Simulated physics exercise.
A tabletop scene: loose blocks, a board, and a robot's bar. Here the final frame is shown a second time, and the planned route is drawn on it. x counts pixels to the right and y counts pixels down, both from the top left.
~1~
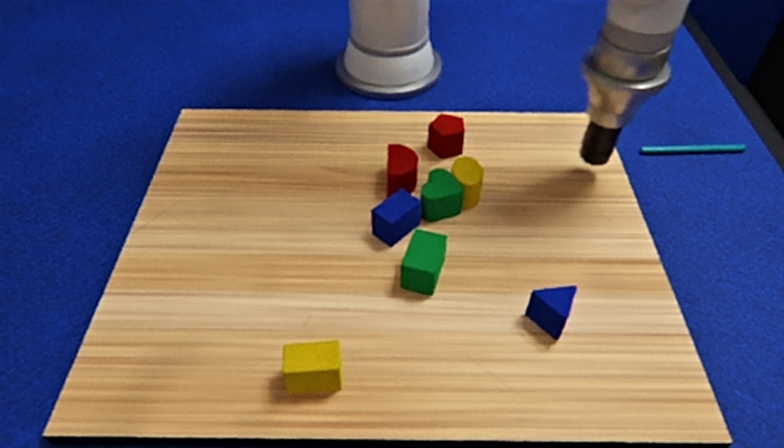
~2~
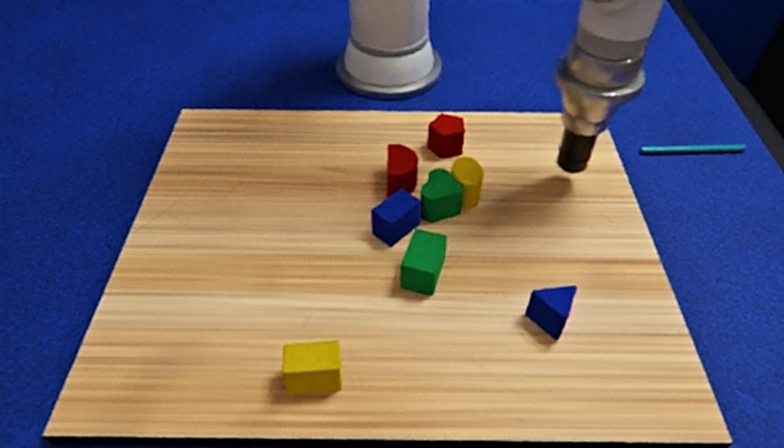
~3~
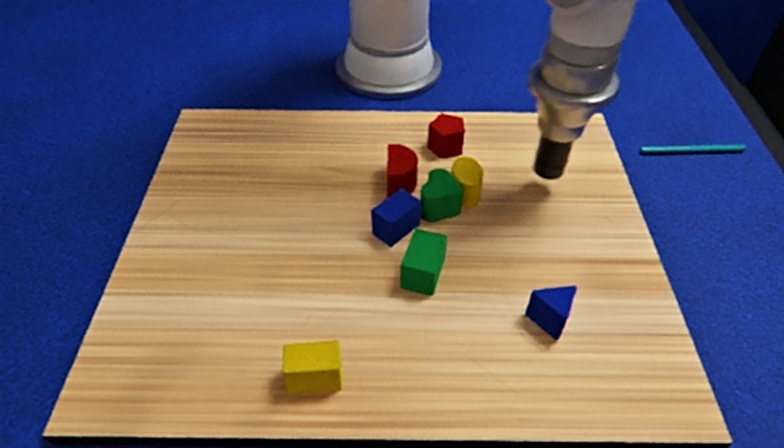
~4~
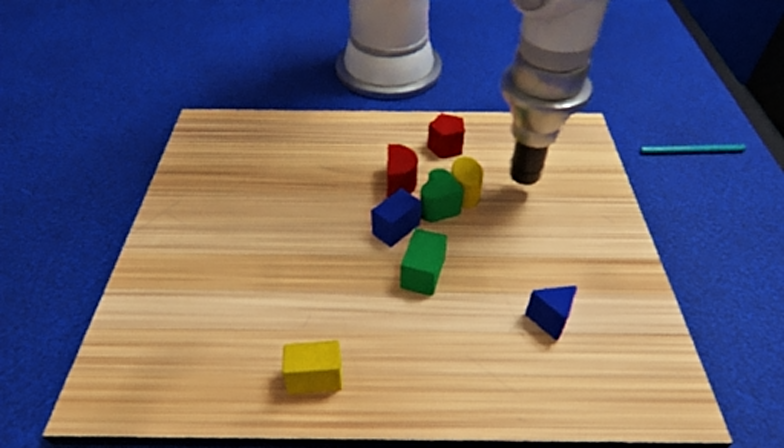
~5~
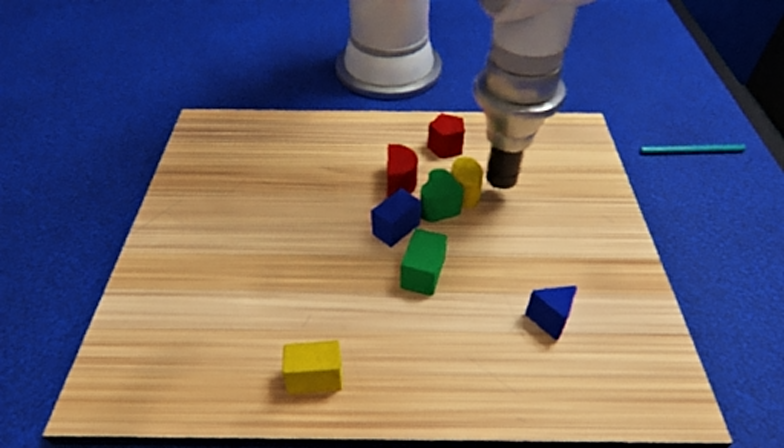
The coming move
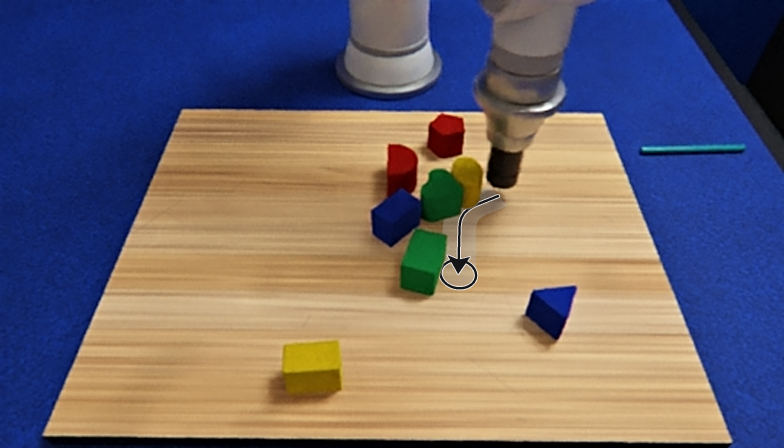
On a wooden board laid over a blue surface, red, blue, green and yellow blocks sit scattered while a robot's dark-tipped bar hovers near the upper right. The bar moves steadily left and slightly toward the viewer, until it is just right of the yellow rounded block, and the blocks stay still.
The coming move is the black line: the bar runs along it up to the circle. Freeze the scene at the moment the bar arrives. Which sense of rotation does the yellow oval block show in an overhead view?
If we look at it from overhead, the yellow oval block pivots clockwise.
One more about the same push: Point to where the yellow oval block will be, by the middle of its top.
(448, 169)
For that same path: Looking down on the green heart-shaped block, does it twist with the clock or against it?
From the top, the block rotates counterclockwise.
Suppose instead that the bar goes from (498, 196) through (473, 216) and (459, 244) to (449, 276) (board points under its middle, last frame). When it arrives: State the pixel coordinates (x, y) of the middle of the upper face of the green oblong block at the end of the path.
So, by the moment the path ends, you'll find the top centre of the green oblong block at (407, 264).
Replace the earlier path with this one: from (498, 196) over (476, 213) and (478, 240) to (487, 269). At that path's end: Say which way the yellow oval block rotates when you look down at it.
Clockwise, from overhead.
The drawn path runs from (498, 196) over (466, 211) and (459, 240) to (458, 274).
The first path, step by step. One third of the way, bar (468, 195); blue oblong block (387, 209); green heart-shaped block (417, 187), turned 35° anticlockwise; yellow oval block (448, 169), turned 35° clockwise.
Two thirds of the way, bar (461, 225); blue oblong block (387, 209); green heart-shaped block (417, 187), turned 35° anticlockwise; yellow oval block (448, 169), turned 35° clockwise.
At the end, bar (461, 258); blue oblong block (387, 209); green oblong block (415, 261), turned 30° clockwise; green heart-shaped block (417, 187), turned 35° anticlockwise; yellow oval block (448, 169), turned 35° clockwise.
